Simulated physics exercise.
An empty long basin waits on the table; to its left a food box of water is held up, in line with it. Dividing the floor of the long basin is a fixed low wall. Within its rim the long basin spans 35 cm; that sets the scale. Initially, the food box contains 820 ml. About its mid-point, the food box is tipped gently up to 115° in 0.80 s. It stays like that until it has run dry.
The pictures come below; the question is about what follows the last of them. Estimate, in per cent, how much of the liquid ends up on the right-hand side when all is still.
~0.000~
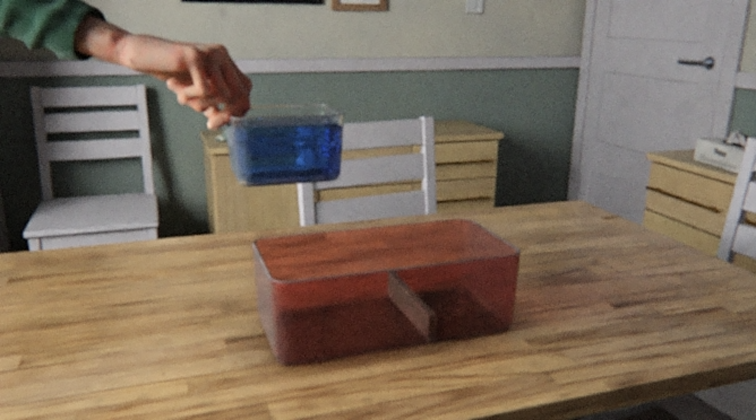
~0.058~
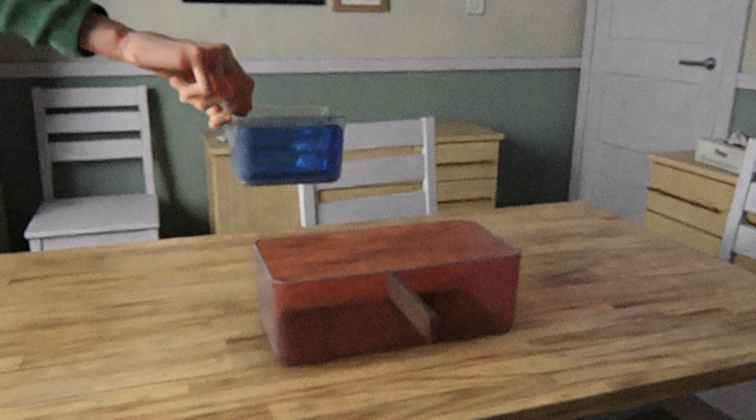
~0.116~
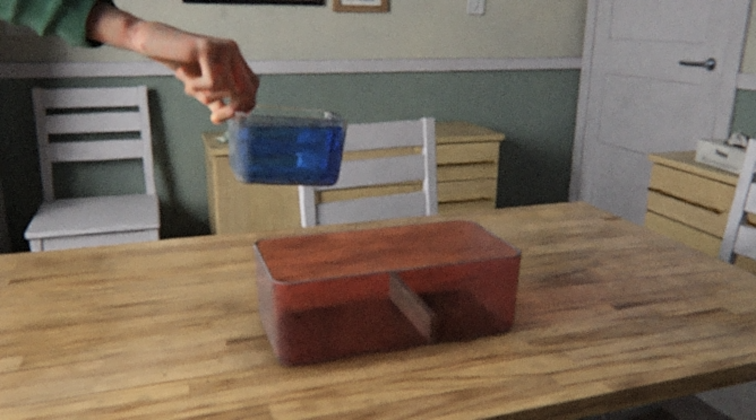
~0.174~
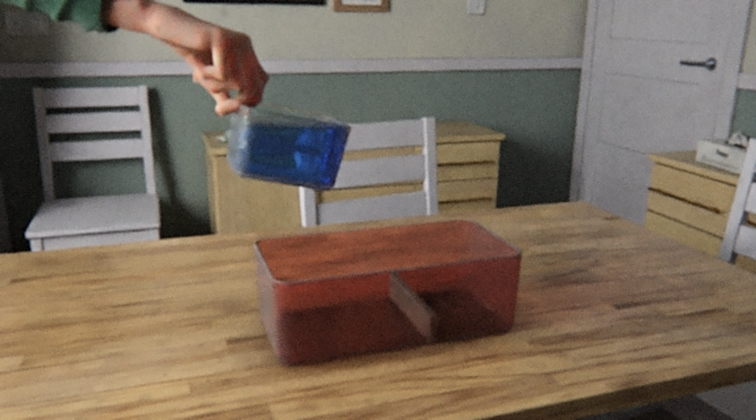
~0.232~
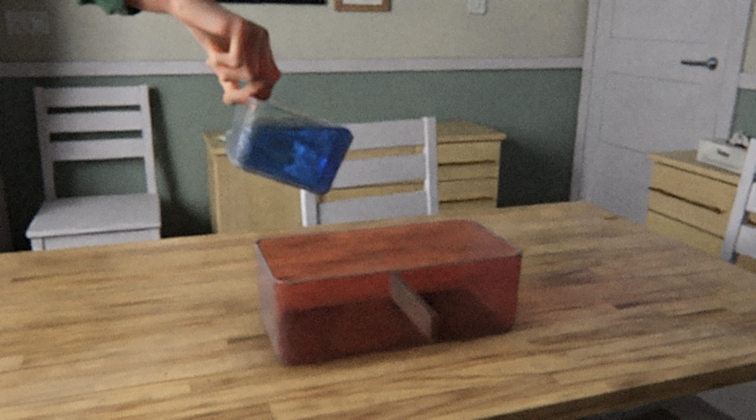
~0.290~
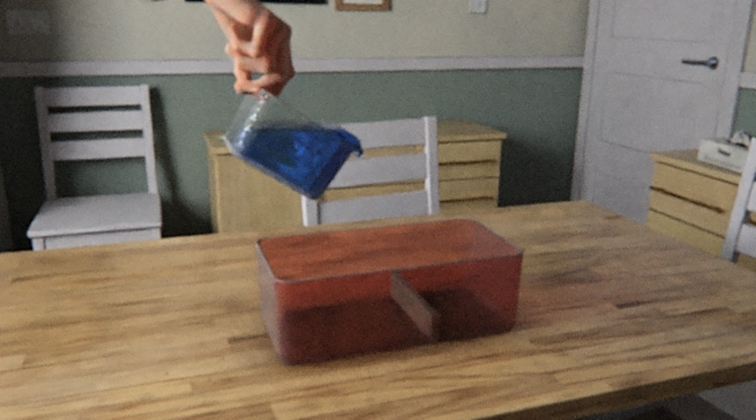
10 %.
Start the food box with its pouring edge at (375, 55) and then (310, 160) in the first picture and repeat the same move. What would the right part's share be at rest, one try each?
Roughly 65 per cent the first time and 10 per cent the second.
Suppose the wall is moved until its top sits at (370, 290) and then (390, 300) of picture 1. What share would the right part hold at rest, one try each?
Respectively close to 65 and 50 %.
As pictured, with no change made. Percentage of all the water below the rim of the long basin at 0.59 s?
Some 40 per cent.
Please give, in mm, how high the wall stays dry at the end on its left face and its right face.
On the left it's about 18 mm; on the right, about 34 mm.
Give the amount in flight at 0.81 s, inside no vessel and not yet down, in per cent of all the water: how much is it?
Airborne share: Near 8 %.
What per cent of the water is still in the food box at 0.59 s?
About 22 percent.
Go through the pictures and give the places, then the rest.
Tilt 0°; pouring edge (335, 111); surface from (230, 123) to (333, 119); the long basin's rim runs from (262, 261) to (495, 236); the wall's top is at (410, 293), in the first frame.
Tilt 1°; pouring edge (337, 113); surface from (232, 124) to (334, 120), in the second frame.
Tilt 6°; pouring edge (339, 118); surface from (233, 123) to (336, 122), in the third frame.
Tilt 13°; pouring edge (342, 124); surface from (236, 123) to (339, 123), in the fourth frame.
Tilt 22°; pouring edge (345, 133); surface from (237, 124) to (344, 128); 2 per cent is over the edge, in the fifth frame.
Tilt 33°; pouring edge (346, 144); surface from (236, 126) to (345, 139); 7 per cent is over the edge, in the sixth frame.
Then, 0.59 s in, the tilt is 97° and 22 per cent is still to pour, 36 is left of the wall and 3 right of it.
Then, 0.81 s in, the tilt is 115° and 2 per cent is still to pour, 85 is left of the wall and 6 right of it.
Then, 1.05 s in, the tilt is 115° and 0 per cent is still to pour, 88 is left of the wall and 9 right of it.
Then, 1.30 s in, the tilt is 115° and 0 per cent is still to pour, 87 is left of the wall and 10 right of it.
Finally, 87 per cent lies left of the wall, 10 right of it and 3 outside.
